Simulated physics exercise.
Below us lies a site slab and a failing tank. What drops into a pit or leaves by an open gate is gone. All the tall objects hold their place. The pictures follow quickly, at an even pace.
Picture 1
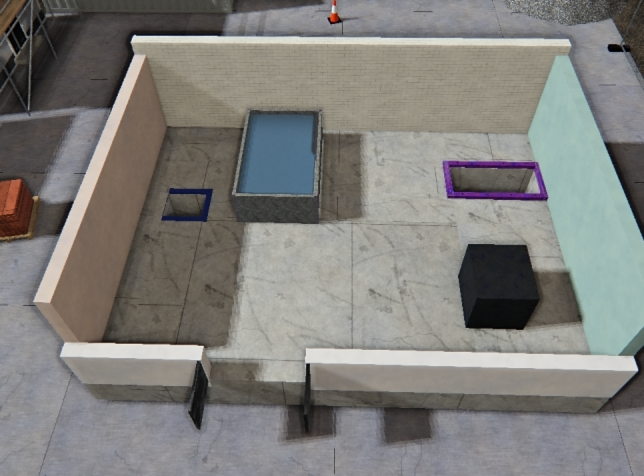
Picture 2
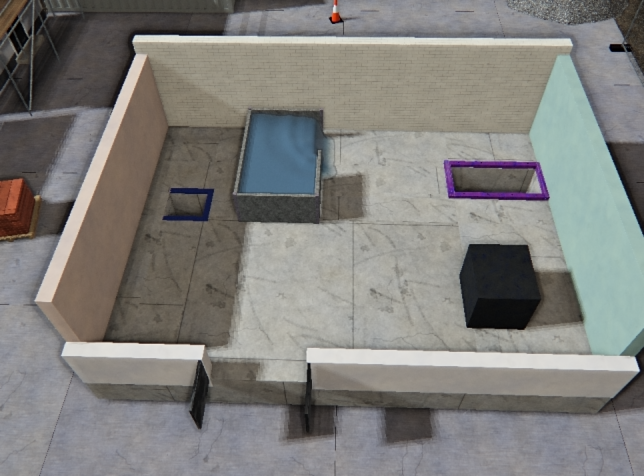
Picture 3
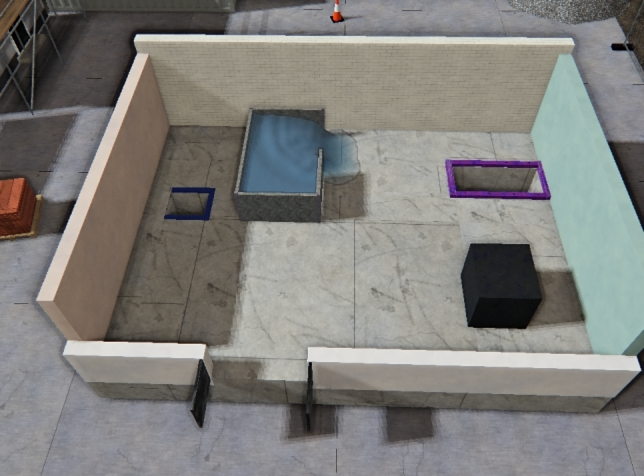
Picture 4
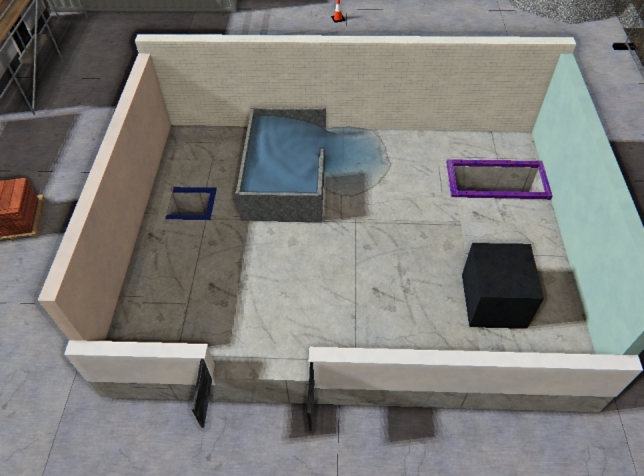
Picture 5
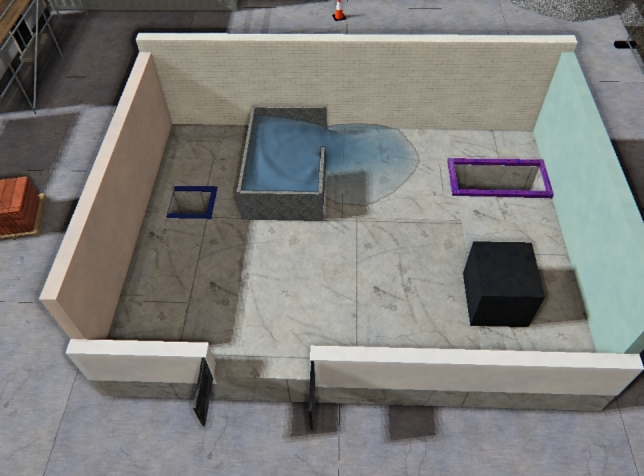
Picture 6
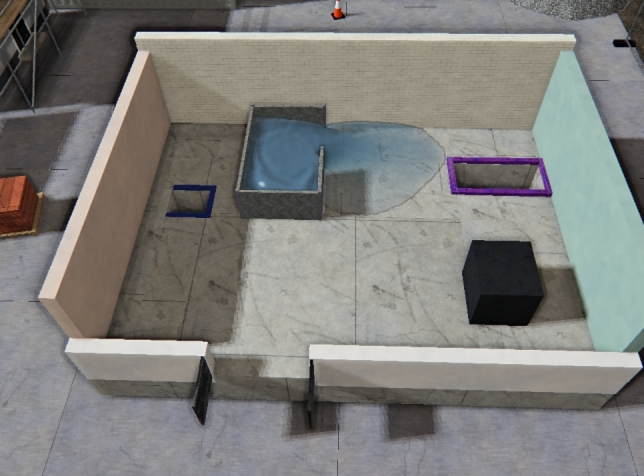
A walled slab held a stone tank of still water, a black block and two outlined pits, then water poured from the tank's right side and spread across the pale floor toward the right.
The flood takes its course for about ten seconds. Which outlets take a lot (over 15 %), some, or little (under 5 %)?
One by one: The gate takes not even 5 %; the blue pit takes not even 5 %; the purple pit takes above 15 %.
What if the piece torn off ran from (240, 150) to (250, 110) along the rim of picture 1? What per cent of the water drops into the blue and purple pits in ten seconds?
In per cent: Blue 45, purple 0.
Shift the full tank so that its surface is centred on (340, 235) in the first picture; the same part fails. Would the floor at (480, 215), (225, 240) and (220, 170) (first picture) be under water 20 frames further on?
In turn: Covered, free of water, free of water.
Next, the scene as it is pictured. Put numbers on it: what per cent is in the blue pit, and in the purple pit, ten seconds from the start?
Roughly 0 per cent, then 42 per cent.
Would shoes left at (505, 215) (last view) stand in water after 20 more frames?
Verdict: Flooded.
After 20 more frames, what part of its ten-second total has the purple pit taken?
Some 50 per cent.
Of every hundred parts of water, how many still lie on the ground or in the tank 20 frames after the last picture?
Roughly 80 per cent.
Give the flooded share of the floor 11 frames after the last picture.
Some 25 per cent.
A moment on, water covers 20 % of the floor; the gate 0 %, the blue pit 0 %, the purple pit 2 %.
Next, water covers 25 % of the floor; the gate 0 %, the blue pit 0 %, the purple pit 7 %.
Then, water covers 35 % of the floor; the gate 0 %, the blue pit 0 %, the purple pit 21 %.
Later, water covers 40 % of the floor; the gate 0 %, the blue pit 0 %, the purple pit 36 %.
In the end, water covers 60 % of the floor; the gate 0 %, the blue pit 0 %, the purple pit 43 %.
